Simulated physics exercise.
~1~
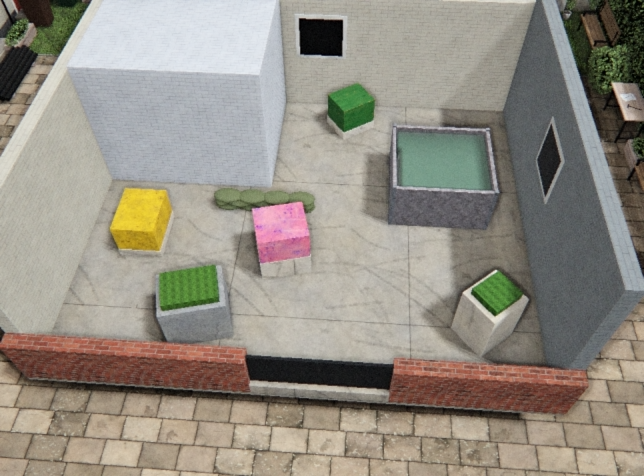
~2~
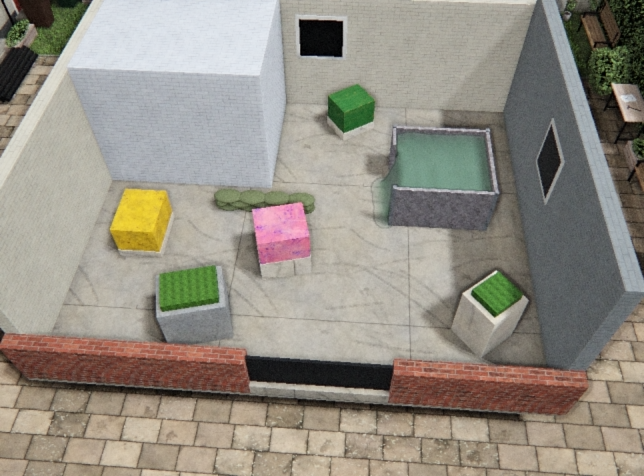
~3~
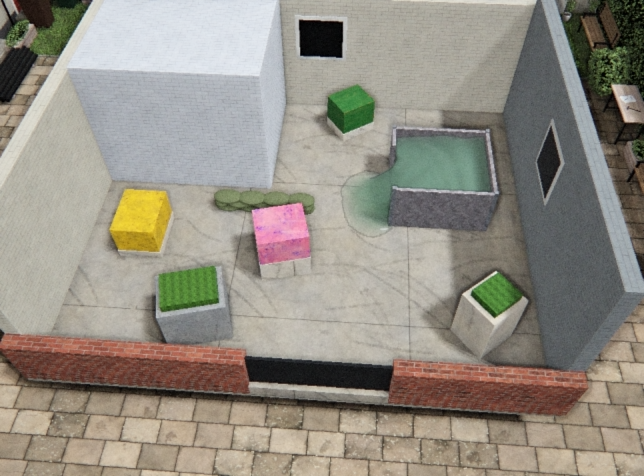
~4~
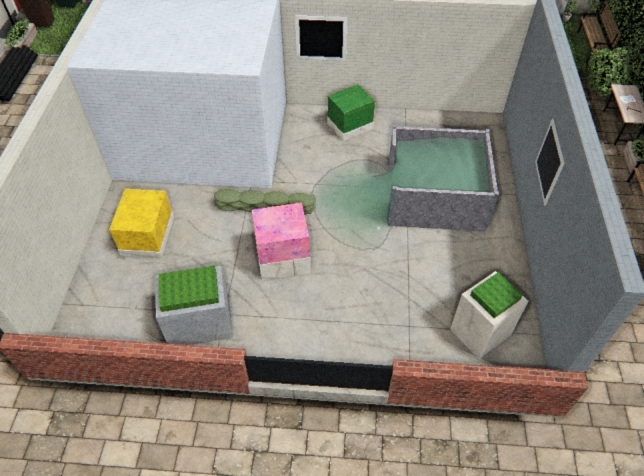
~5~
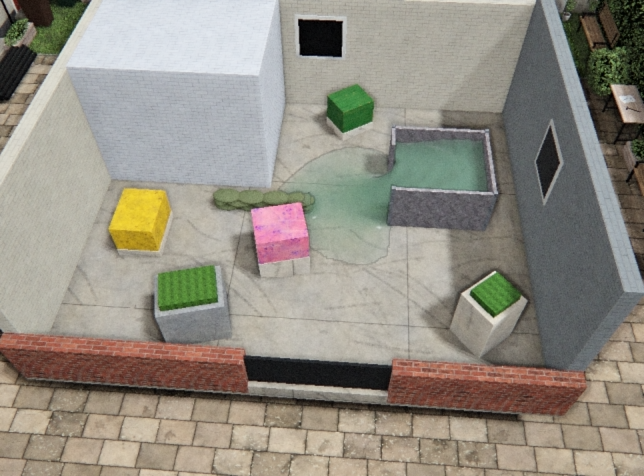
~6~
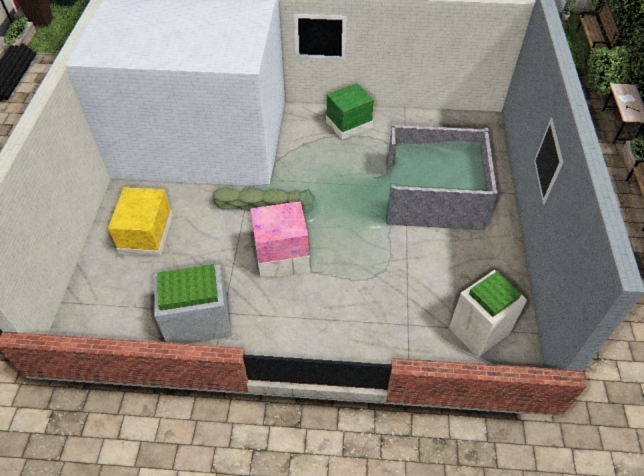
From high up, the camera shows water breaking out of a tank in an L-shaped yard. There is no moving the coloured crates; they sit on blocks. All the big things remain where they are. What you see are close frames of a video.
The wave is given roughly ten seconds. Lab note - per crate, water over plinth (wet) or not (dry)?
Yellow crate: Becomes wet. Pink crate: Remains dry. Green crate: Becomes wet.
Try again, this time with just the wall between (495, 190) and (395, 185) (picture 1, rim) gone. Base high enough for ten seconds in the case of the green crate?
Looking at it, the green crate is left untouched.
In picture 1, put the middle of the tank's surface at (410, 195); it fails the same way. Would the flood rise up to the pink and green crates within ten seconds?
The pink crate is flooded and the green crate is untouched.
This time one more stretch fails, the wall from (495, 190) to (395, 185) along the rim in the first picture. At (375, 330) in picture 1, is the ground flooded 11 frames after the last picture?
Status of the point: Soaked.
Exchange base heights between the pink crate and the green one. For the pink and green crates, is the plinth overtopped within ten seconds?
Summary: Pink crate is inundated, green crate is left untouched.
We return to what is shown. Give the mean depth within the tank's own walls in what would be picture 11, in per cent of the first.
Roughly 50 per cent.
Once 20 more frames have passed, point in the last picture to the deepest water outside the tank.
Roughly at pixel (340, 111).
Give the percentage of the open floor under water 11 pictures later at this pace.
Roughly 40 %.
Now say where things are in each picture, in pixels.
The open tank at (442, 161) is whole and still, in the first frame.
Water pours out at (393, 191) and has run to (388, 226), in the second frame.
The front is at (347, 186), out from the gap at (393, 192), in the third frame.
The front is at (315, 194), out from the gap at (392, 193), in the fourth frame.
Water pours out at (392, 193) and has run to (279, 201), in the fifth frame.
Water pours out at (391, 192) and has run to (244, 198), in the sixth frame.
A moment on, water covers 30 % of the floor; the yellow crate water round its plinth, the pink crate water round its plinth, the green crate water round its plinth.
Next, water covers 40 % of the floor; the yellow crate water round its plinth, the pink crate water round its plinth, the green crate water round its plinth.
Then, water covers 70 % of the floor; the yellow crate water round its plinth, the pink crate water round its plinth, the green crate water round its plinth.
Later, water covers 90 % of the floor; the yellow crate water round its plinth, the pink crate water round its plinth, the green crate water round its plinth.
In the end, water covers 100 % of the floor; the yellow crate was topped, the pink crate stayed above the water, the green crate was topped.
